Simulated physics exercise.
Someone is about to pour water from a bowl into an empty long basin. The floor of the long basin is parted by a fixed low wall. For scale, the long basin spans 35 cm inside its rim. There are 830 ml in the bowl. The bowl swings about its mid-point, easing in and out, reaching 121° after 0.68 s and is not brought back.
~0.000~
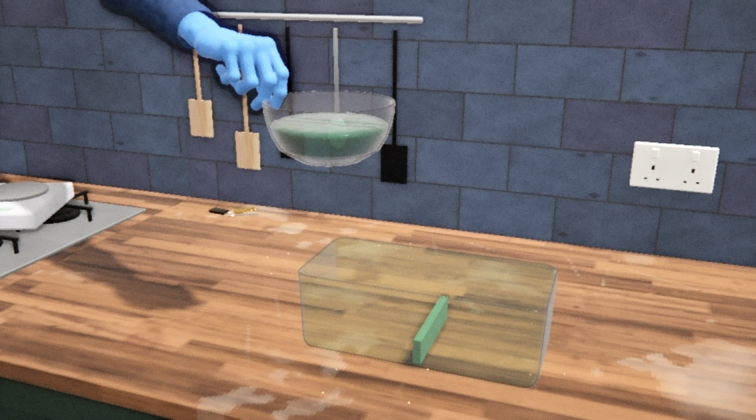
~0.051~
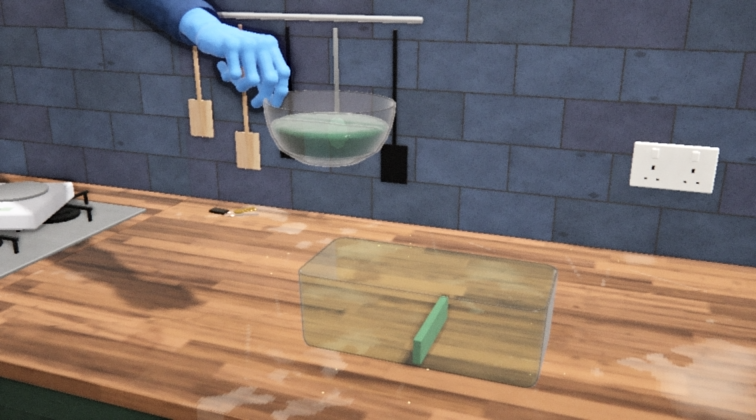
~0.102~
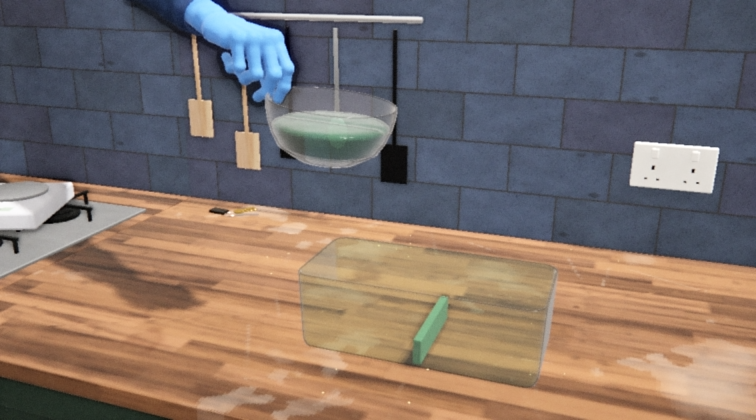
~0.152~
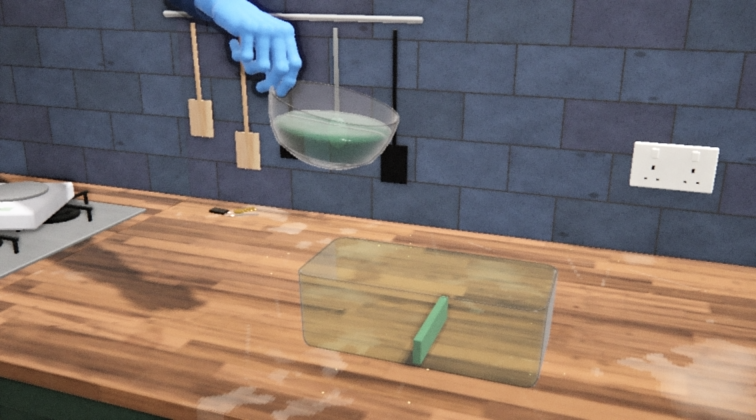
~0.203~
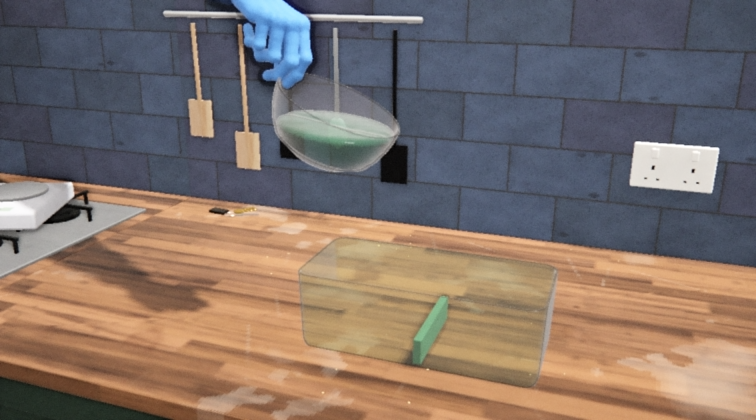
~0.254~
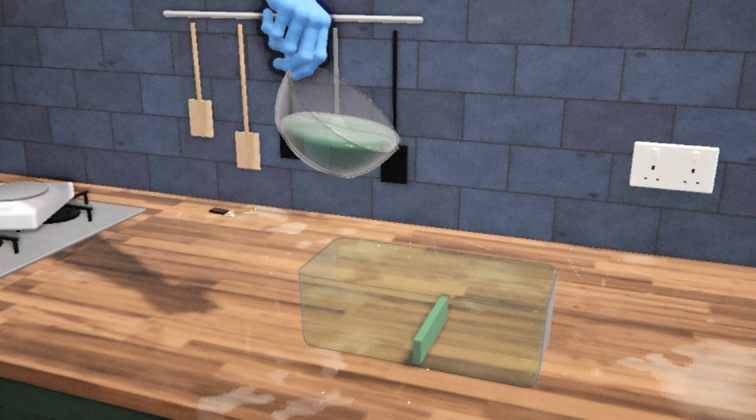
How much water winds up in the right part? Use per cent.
About 33 per cent.
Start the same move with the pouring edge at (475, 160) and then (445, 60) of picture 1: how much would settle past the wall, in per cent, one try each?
In turn about 70 and 60 per cent.
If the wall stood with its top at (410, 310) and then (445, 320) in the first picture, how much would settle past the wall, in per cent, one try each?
First 55, then 25 per cent.
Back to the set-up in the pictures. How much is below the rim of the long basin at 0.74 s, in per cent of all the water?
About 86 per cent.
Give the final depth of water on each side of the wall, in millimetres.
Left about 18 mm, right about 12 mm.
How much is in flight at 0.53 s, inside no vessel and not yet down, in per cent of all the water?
Near 50 in a hundred.
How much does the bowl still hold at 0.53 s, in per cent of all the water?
About 6 per cent.
Then, 0.53 s in, the tilt is 107° and 6 per cent is still to pour, 25 is left of the wall and 18 right of it.
Then, 0.74 s in, the tilt is 121° and 0 per cent is still to pour, 59 is left of the wall and 27 right of it.
Then, 0.95 s in, the tilt is 121° and 0 per cent is still to pour, 58 is left of the wall and 32 right of it.
Then, 1.18 s in, the tilt is 121° and 0 per cent is still to pour, 58 is left of the wall and 33 right of it.
Finally, 58 per cent lies left of the wall, 33 right of it and 9 outside.
